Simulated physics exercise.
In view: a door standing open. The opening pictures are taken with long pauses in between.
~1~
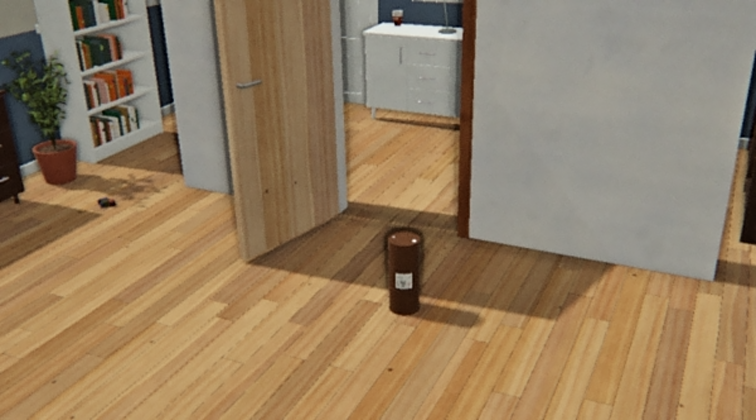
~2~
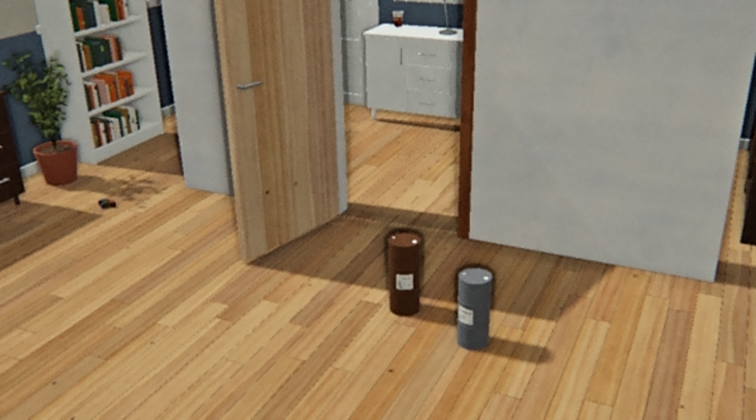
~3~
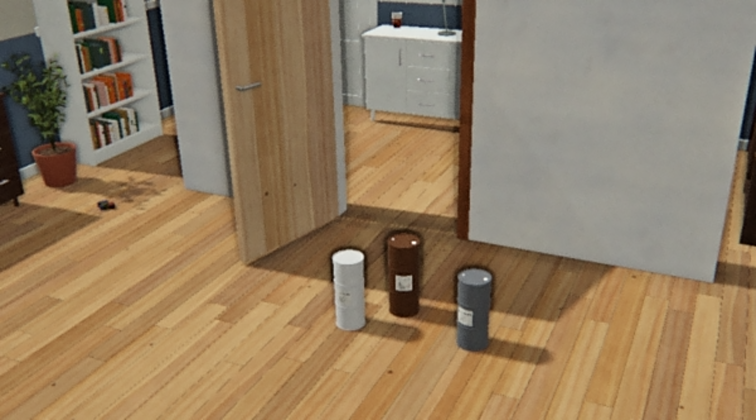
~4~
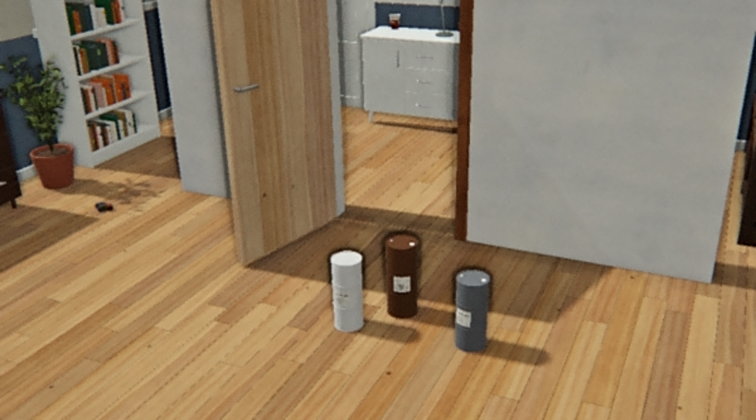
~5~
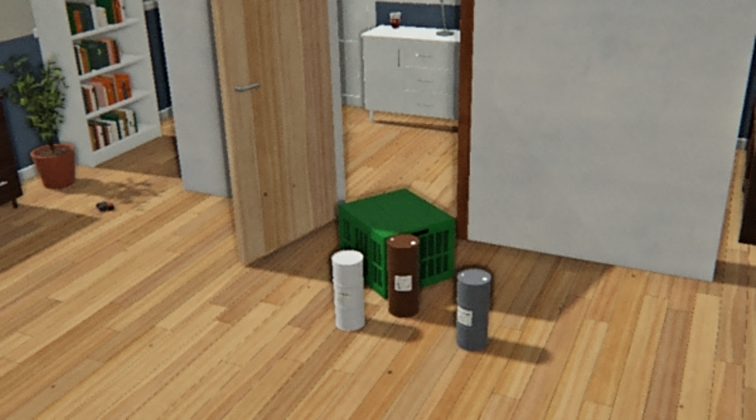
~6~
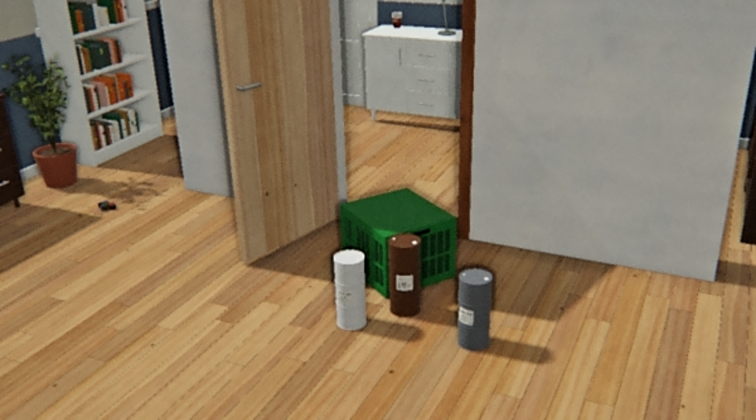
A room with a pale wooden floor is seen from above at an angle, facing a wide-open wooden door and a doorway onto a white chest of drawers. A bookshelf and potted plant stand at left, and a brown canister sits before the doorway. A grey canister appears at its right, a white one at its left, then a green chest behind, while the door stays still and the view barely shifts.
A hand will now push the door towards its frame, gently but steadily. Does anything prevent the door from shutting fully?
Yes.
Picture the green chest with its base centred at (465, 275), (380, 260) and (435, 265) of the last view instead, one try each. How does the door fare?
So on try one it completes its arc, on try two it is halted early, and on try three it is halted early.
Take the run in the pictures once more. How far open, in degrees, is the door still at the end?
Near 60° open.
Then, 0.40 s after the last picture, open by 95°.
Then, 0.70 s after the last picture, open by 78°.
Then, 0.90 s after the last picture, open by 64°.
At rest, open by 61°; all 4 in place. Seen from the same camera at the end, green chest near (398, 240).
